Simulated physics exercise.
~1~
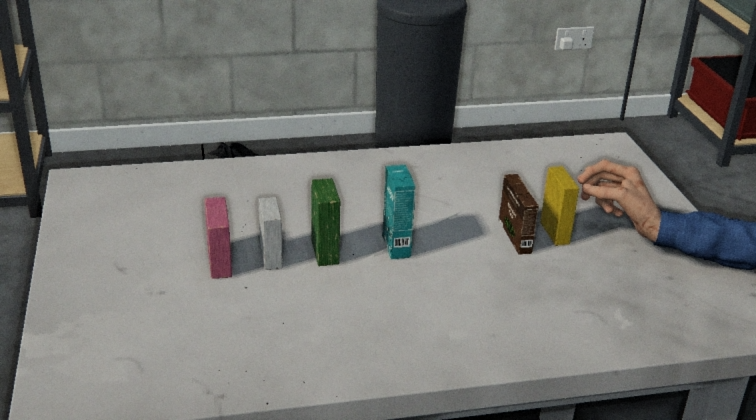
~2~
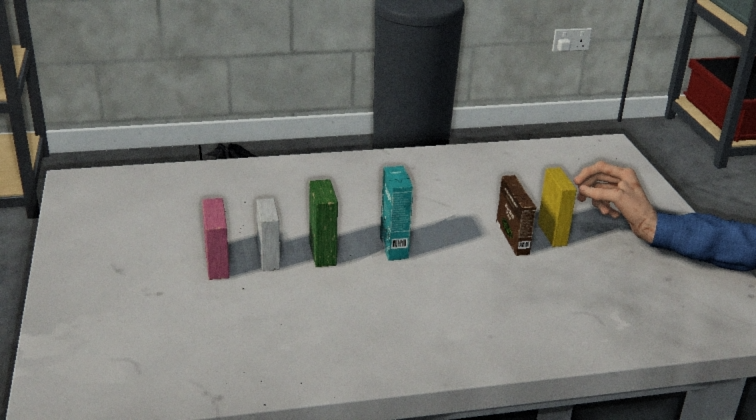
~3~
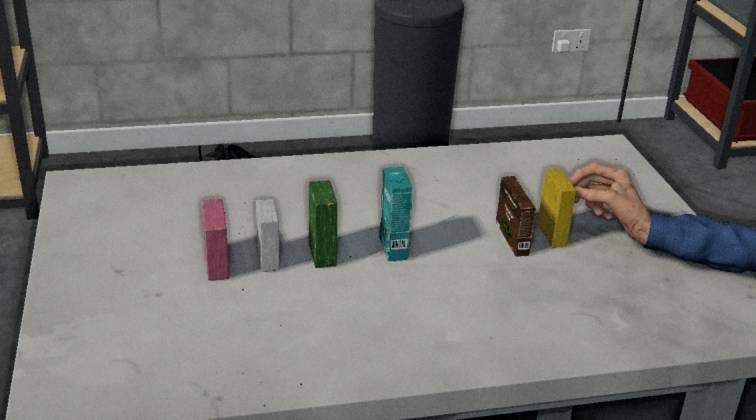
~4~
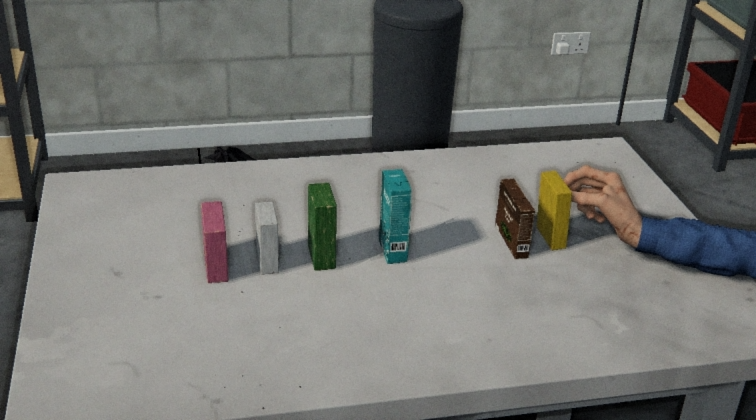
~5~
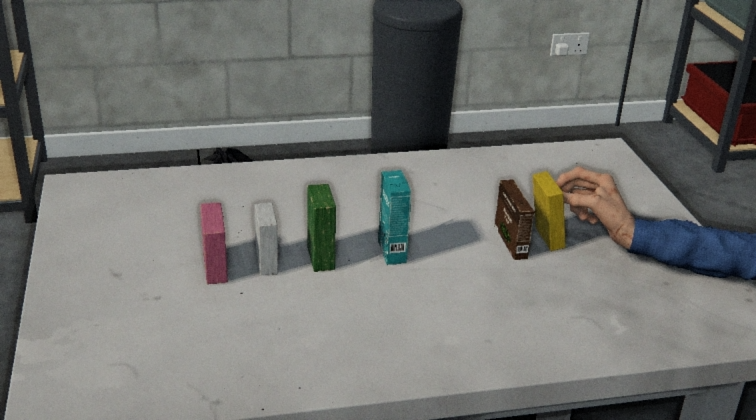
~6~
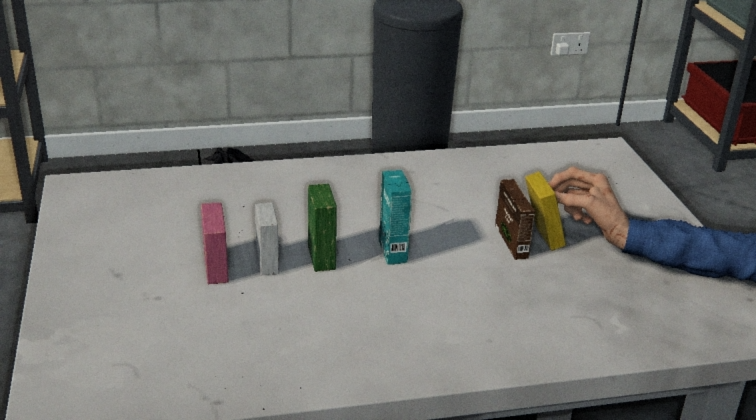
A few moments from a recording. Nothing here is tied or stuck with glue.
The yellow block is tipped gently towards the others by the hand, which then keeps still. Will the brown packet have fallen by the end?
Yes, it has fallen.
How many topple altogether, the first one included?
The total comes to 2.
Then, 0.30 s after the last picture, yellow block 30° over; brown packet tipped 6° from how it was near (512, 218).
Then, 0.60 s after the last picture, yellow block 65° over; brown packet tipped 59° from how it was near (487, 227).
Then, 0.70 s after the last picture, yellow block 69° over; brown packet on its side near (476, 239).
At rest, tipped over on the table, brown packet; the other 3 in place. Seen from the same camera at the end, brown packet near (476, 239).
